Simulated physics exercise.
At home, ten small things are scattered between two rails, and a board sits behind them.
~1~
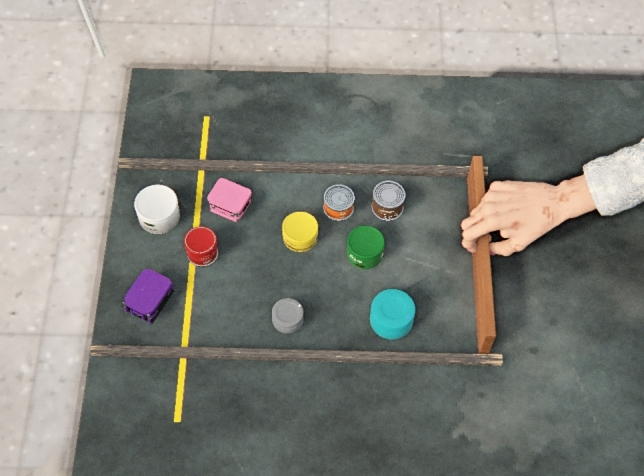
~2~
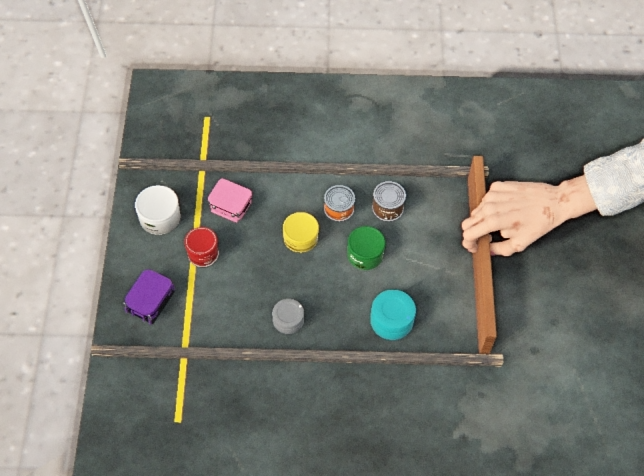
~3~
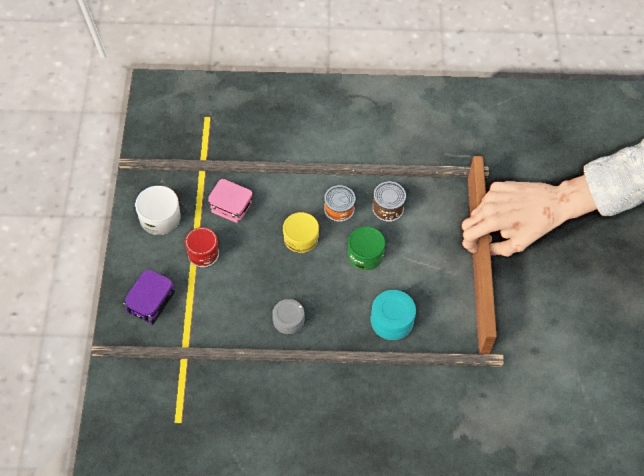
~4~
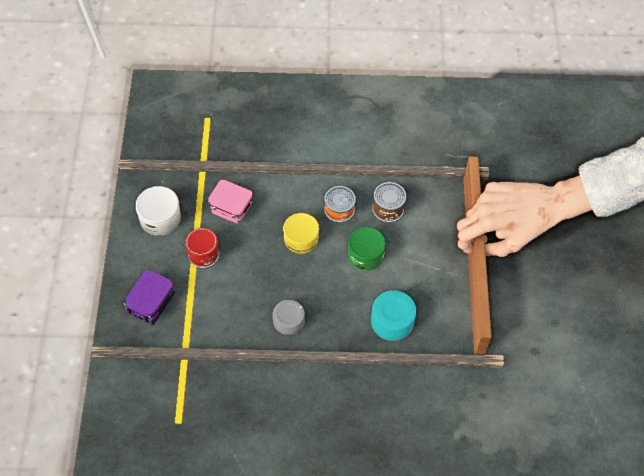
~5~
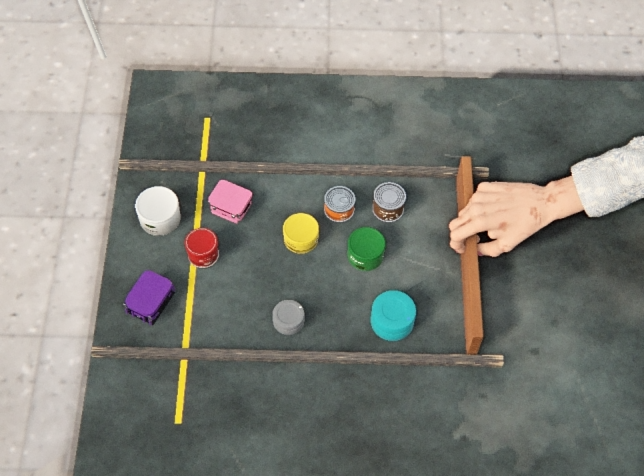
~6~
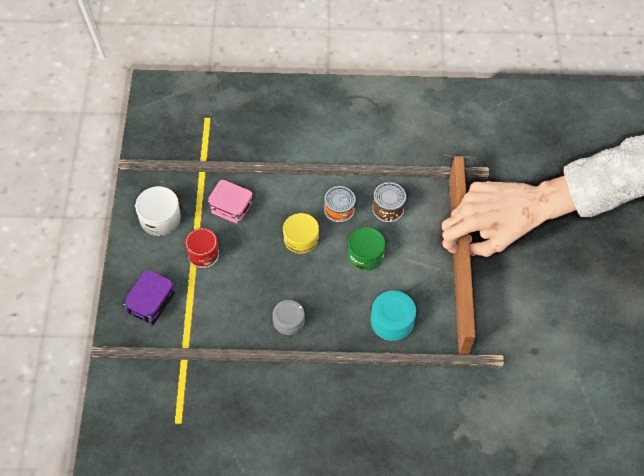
A hand in a pale, textured sleeve grips an upright brown board at the right of a dark, mottled surface on a tiled floor, seen from above. Between two wooden rails sit a white tub, purple case, pink item and red tin near a yellow tape line, with yellow, green, grey, teal and orange-brown containers farther right. The hand holds still, then slides the board slightly left, touching nothing else.
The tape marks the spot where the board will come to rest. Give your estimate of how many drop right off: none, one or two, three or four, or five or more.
Well, what drops off the end works out to none of them.
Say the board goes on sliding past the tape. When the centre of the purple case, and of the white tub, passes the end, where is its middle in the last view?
(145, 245) and (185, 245), more or less.
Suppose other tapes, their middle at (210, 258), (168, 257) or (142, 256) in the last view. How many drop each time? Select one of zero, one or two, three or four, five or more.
So, going place by place, I'd say none at all; one to two; at least five.
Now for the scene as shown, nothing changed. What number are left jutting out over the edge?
The total comes out at 1.
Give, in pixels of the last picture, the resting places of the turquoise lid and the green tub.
Positions - first (166, 312), then (175, 249).
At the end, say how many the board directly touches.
It's touching 4 at the end.
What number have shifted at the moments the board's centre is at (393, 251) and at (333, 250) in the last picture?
First position 2; second position 6.
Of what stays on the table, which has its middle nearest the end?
That'd be the white tub, foremost of the lot.
Soon after, none off yet; white tub at rest near (159, 211); purple case at rest near (150, 298); red tin at rest near (202, 249).
At rest, the number that fall off is zero.
